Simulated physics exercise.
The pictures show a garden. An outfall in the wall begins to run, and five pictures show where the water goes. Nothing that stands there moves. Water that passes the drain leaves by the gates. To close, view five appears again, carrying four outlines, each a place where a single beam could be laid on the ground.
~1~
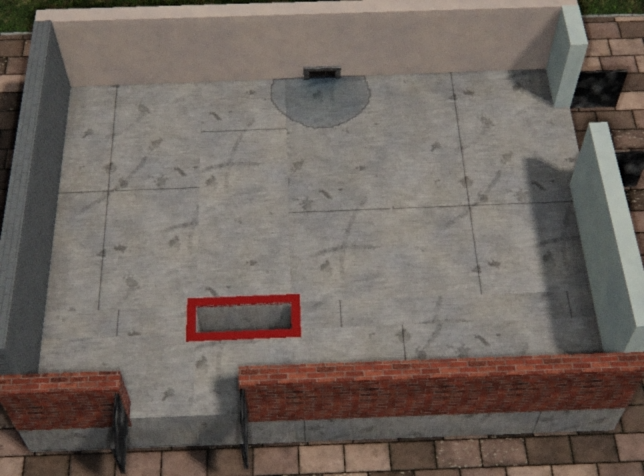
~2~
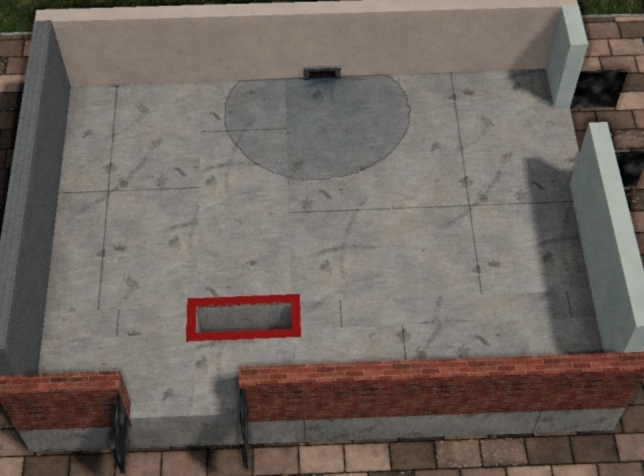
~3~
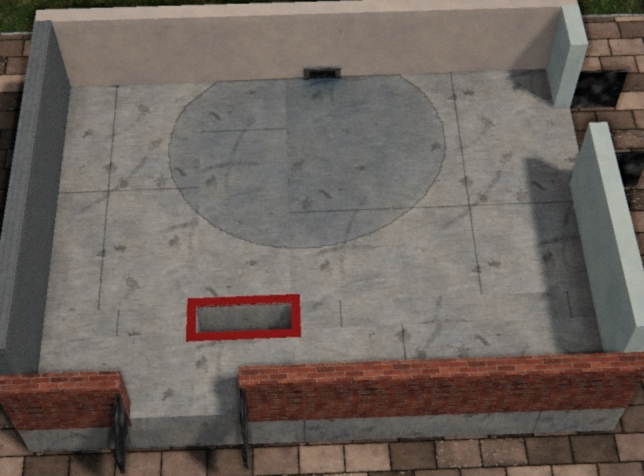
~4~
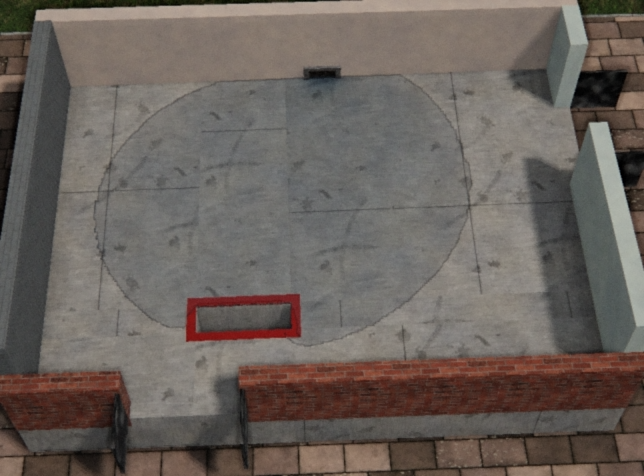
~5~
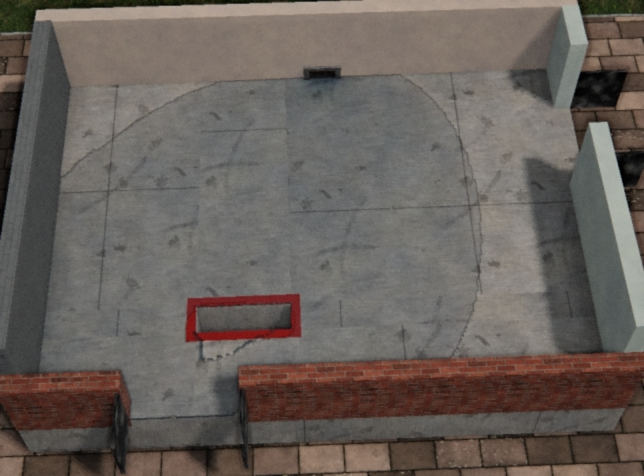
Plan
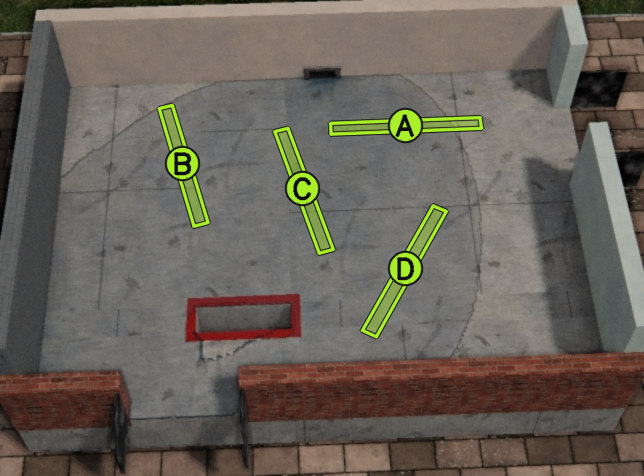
In a walled garden yard, a dark wet patch spread from a small outlet at the back wall across the pale paving, reached the red-edged gully, and crept around it toward the brick wall.
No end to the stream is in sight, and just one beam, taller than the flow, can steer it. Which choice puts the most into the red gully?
The answer is place B.
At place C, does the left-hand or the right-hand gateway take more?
The left gate.
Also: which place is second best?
D.
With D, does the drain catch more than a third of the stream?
Yes, it does.
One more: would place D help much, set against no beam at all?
No, it changes little.
On the marked copy, A from (330, 128) to (480, 122); B from (165, 106) to (201, 224); C from (281, 129) to (326, 251); D from (369, 333) to (439, 208).
Choosing A, about 32 % of the stream goes into the red gully, about 68 % out by the gates.
Choosing B, about 59 % of the stream goes into the red gully, about 41 % out by the gates.
Choosing C, about 32 % of the stream goes into the red gully, about 68 % out by the gates.
Choosing D, about 42 % of the stream goes into the red gully, about 58 % out by the gates.
